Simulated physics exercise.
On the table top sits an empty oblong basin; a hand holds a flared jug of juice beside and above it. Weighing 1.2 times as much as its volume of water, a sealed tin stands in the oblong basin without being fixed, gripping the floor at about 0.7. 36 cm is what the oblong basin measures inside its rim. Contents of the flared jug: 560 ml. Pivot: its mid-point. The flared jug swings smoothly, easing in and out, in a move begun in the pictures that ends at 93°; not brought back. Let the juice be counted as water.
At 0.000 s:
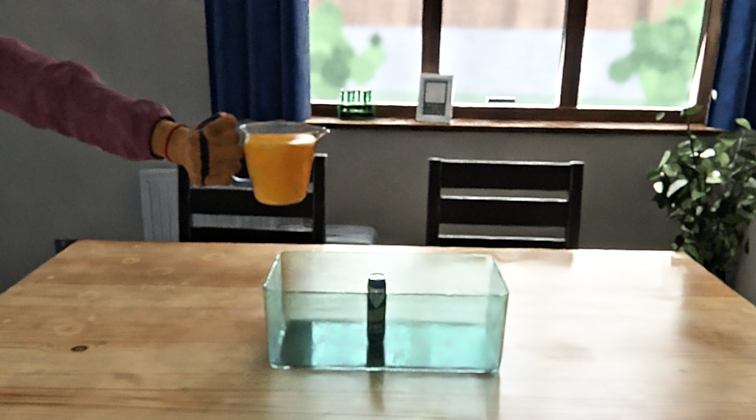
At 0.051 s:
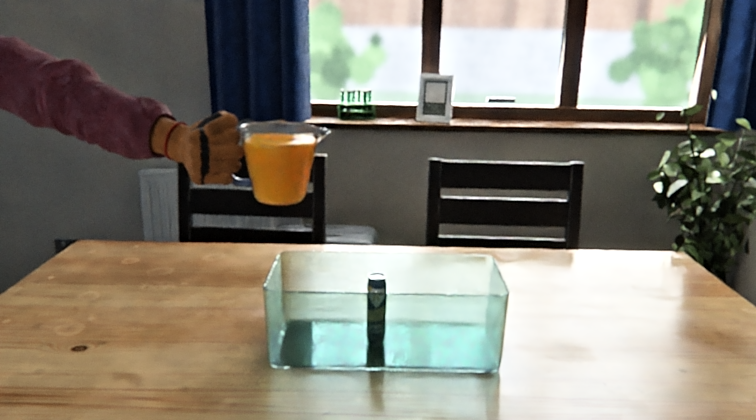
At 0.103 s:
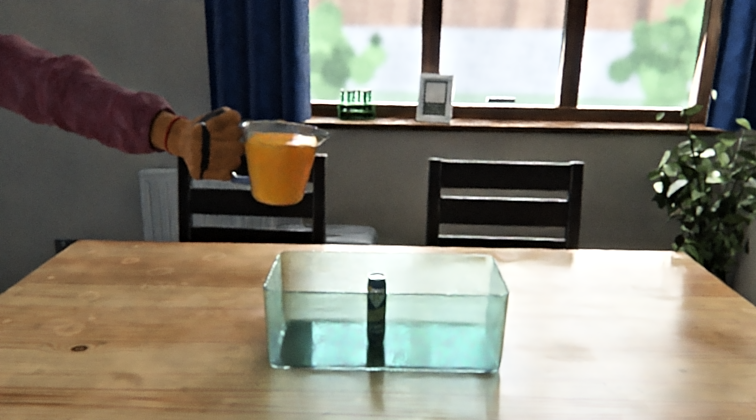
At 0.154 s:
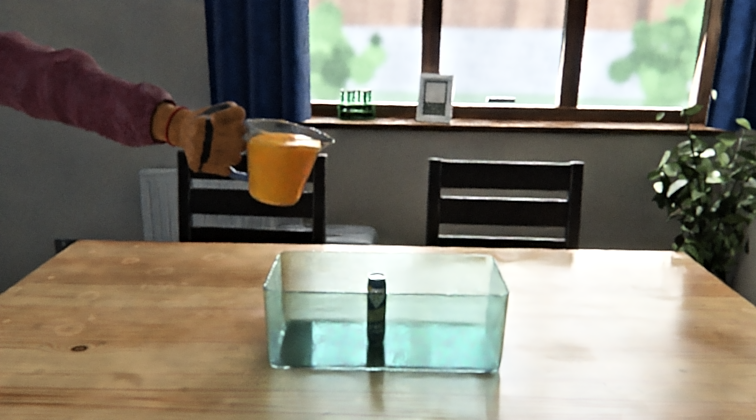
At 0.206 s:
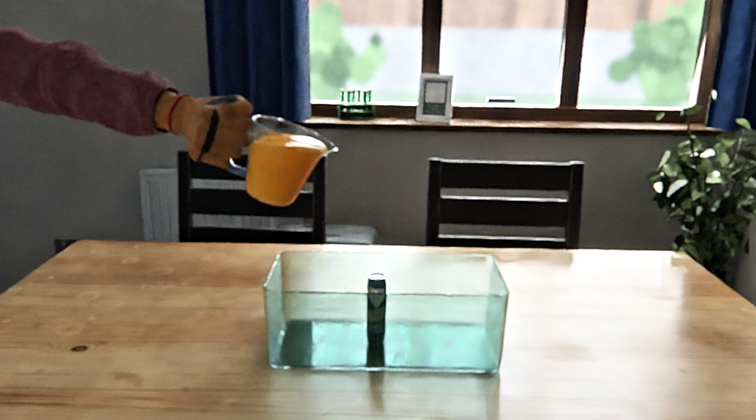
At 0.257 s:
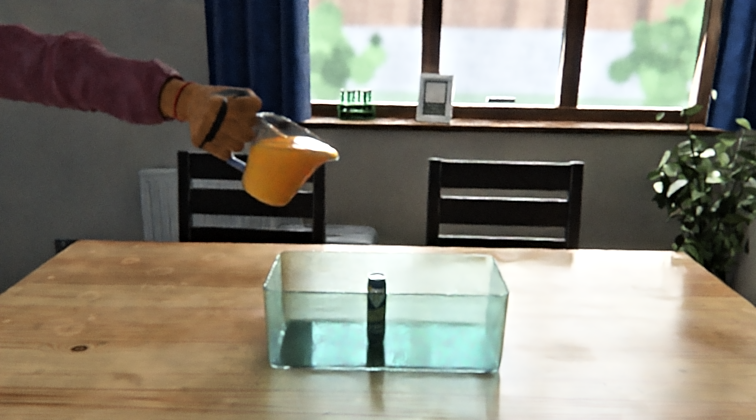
Above a clear basin on a wooden table, a gloved hand steadily tilts a jug of orange juice rightward.
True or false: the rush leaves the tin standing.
False.
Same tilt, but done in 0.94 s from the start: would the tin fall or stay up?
The tin goes over.
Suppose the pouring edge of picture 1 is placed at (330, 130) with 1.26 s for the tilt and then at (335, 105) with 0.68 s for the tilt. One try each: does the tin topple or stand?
Try 1: Tipped over; try 2: Still standing.
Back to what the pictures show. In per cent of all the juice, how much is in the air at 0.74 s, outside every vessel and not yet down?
Roughly 20 per cent.
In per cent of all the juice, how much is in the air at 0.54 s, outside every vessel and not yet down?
Around 32 percent.
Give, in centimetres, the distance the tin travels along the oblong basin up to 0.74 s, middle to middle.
Near 1 cm.
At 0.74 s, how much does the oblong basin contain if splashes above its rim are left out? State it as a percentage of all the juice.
Around 68 per cent of the whole.
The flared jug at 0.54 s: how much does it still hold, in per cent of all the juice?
Roughly 52 percent.
After 0.54 s the tilt is 82° and 53 per cent is still to pour; the tin stands where it began.
After 0.74 s the tilt is 93° and 13 per cent is still to pour; the tin stands where it began.
After 0.96 s the tilt is 93° and 2 per cent is still to pour; the tin leans 16°.
After 1.19 s the tilt is 93° and 0 per cent is still to pour; the tin lies on its side.
In the end the tin lies on its side.
